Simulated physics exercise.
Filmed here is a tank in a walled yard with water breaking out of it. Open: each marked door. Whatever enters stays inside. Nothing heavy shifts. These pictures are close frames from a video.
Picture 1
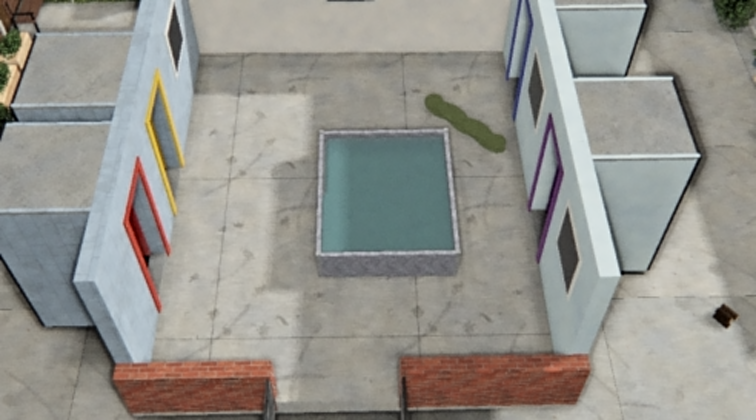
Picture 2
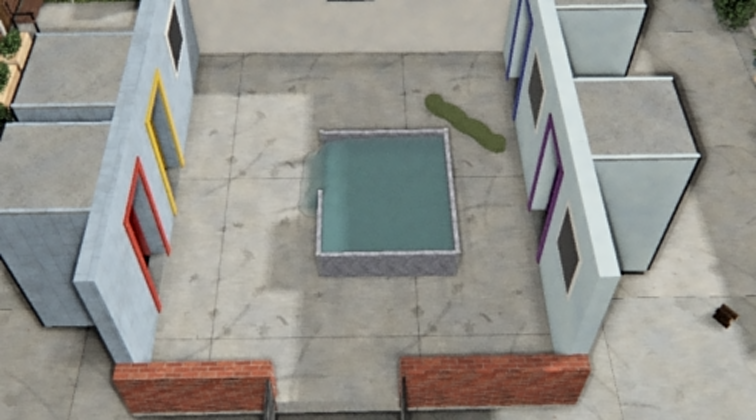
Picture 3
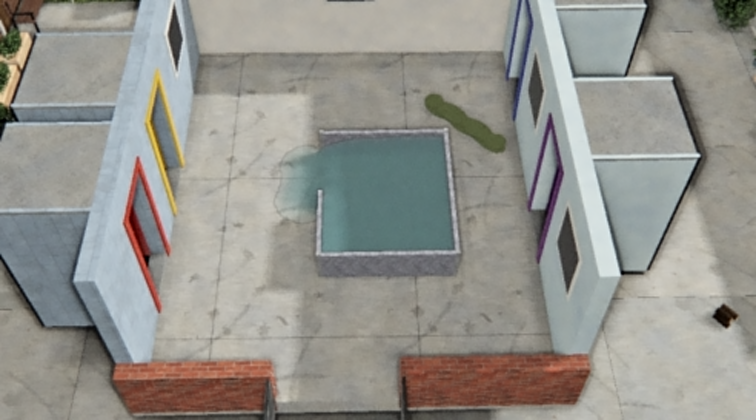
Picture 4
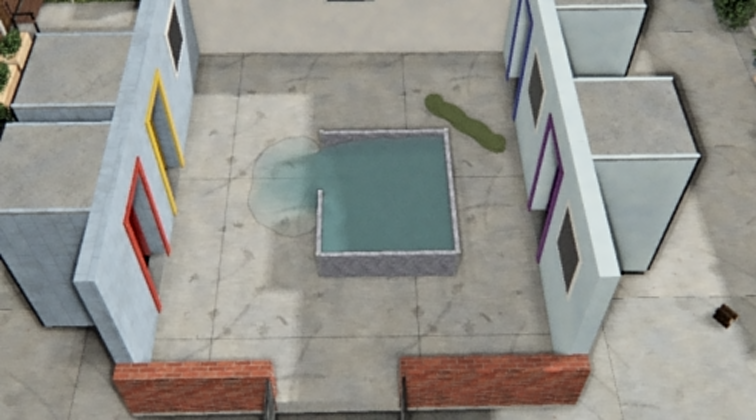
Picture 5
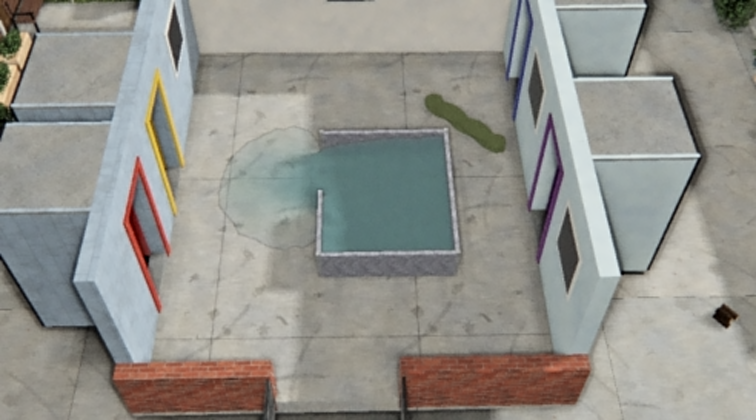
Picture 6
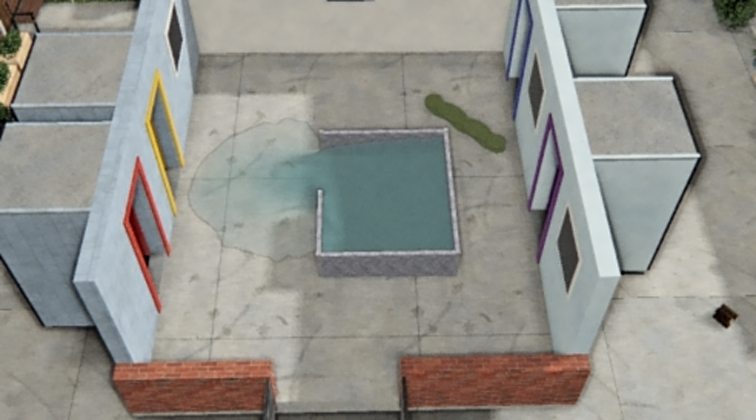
Square tank of still water in a walled yard opening at its left side, water pouring out and spreading leftward across the concrete.
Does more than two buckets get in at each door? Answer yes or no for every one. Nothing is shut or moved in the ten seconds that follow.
Yellow door: Yes, blue door: No, purple door: No, red door: No.
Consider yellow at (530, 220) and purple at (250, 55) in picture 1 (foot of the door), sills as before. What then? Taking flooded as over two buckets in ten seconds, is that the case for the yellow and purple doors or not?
Looking at it, I'd say the yellow one is safe and the purple one breaks the limit.
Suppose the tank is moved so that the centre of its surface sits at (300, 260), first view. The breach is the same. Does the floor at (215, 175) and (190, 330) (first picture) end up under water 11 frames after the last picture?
Point 1: Soaked through; point 2: Soaked through.
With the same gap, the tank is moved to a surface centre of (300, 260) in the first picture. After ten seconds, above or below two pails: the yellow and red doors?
Checking both: Yellow door surpasses the limit, red door surpasses the limit.
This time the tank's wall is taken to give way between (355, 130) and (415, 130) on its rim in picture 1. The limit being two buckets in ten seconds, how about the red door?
As I read it, the red door remains below the limit.
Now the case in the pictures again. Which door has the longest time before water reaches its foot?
It's the purple door.
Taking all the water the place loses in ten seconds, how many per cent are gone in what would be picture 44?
Near 75 %.
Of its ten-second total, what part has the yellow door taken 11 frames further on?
I make it 30 per cent.
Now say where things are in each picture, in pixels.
Still water in the open tank at (386, 192), in the first picture.
The front is at (310, 214), out from the gap at (324, 176), in the second picture.
Water pours out at (324, 178) and has run to (284, 211), in the third picture.
The front is at (261, 217), out from the gap at (324, 178), in the fourth picture.
Water pours out at (324, 179) and has run to (225, 206), in the fifth picture.
Water pours out at (324, 178) and has run to (196, 203), in the sixth picture.
A moment on, water covers 20 % of the floor; the yellow door over two buckets in, the blue door not reached, the purple door not reached, the red door not reached.
Next, water covers 25 % of the floor; the yellow door far over two buckets in, the blue door not reached, the purple door not reached, the red door wet at the sill, nothing in.
Then, water covers 35 % of the floor; the yellow door far over two buckets in, the blue door not reached, the purple door not reached, the red door wet at the sill, nothing in.
Later, water covers 70 % of the floor; the yellow door far over two buckets in, the blue door wet at the sill, nothing in, the purple door not reached, the red door wet at the sill, nothing in.
In the end, water covers 90 % of the floor; the yellow door far over two buckets in, the blue door wet at the sill, nothing in, the purple door wet at the sill, nothing in, the red door wet at the sill, nothing in.
